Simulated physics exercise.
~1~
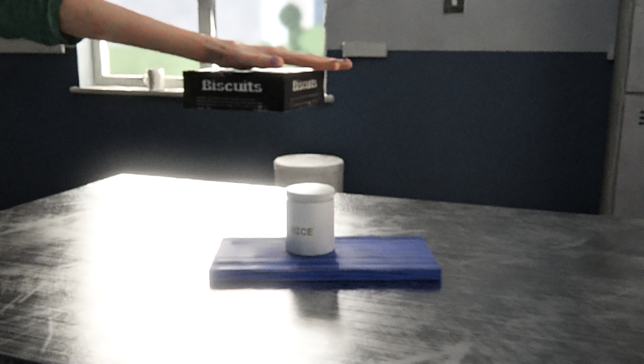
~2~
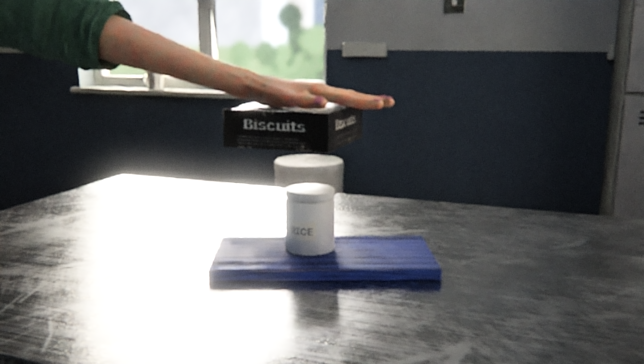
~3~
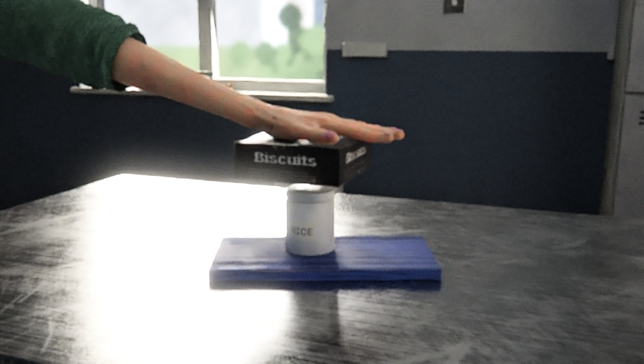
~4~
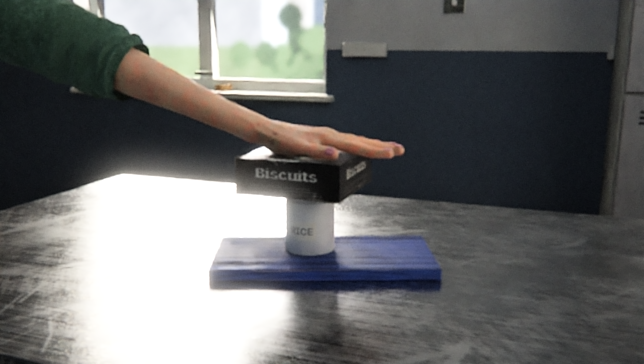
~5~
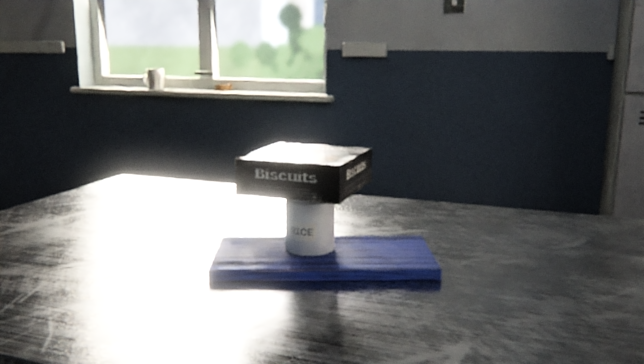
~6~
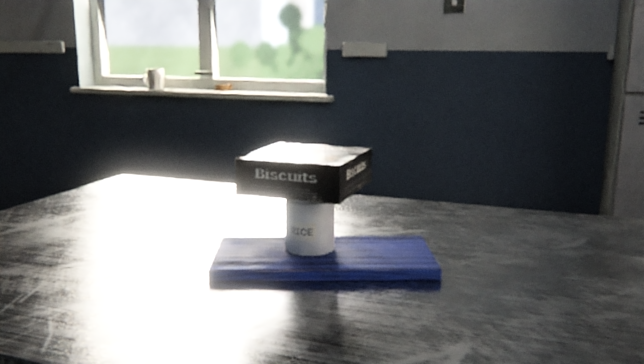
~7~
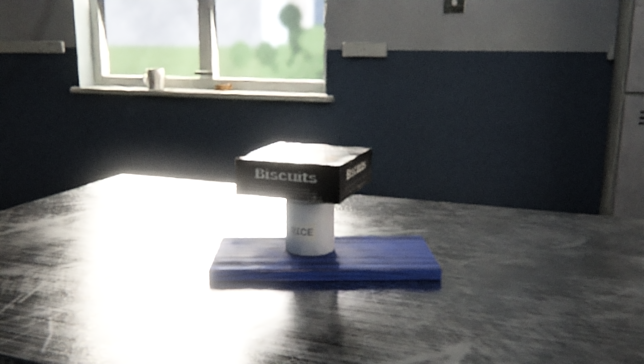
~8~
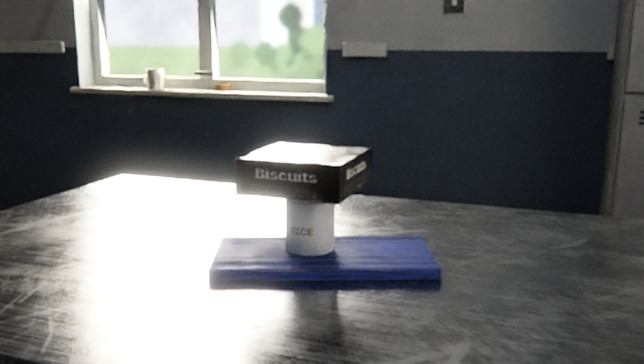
A black biscuits packet was moved right and lowered by a hand onto a white jar standing on a blue board on a table. The hand let go and drew back, and the packet stayed balanced on the jar, with nothing stirring afterward.
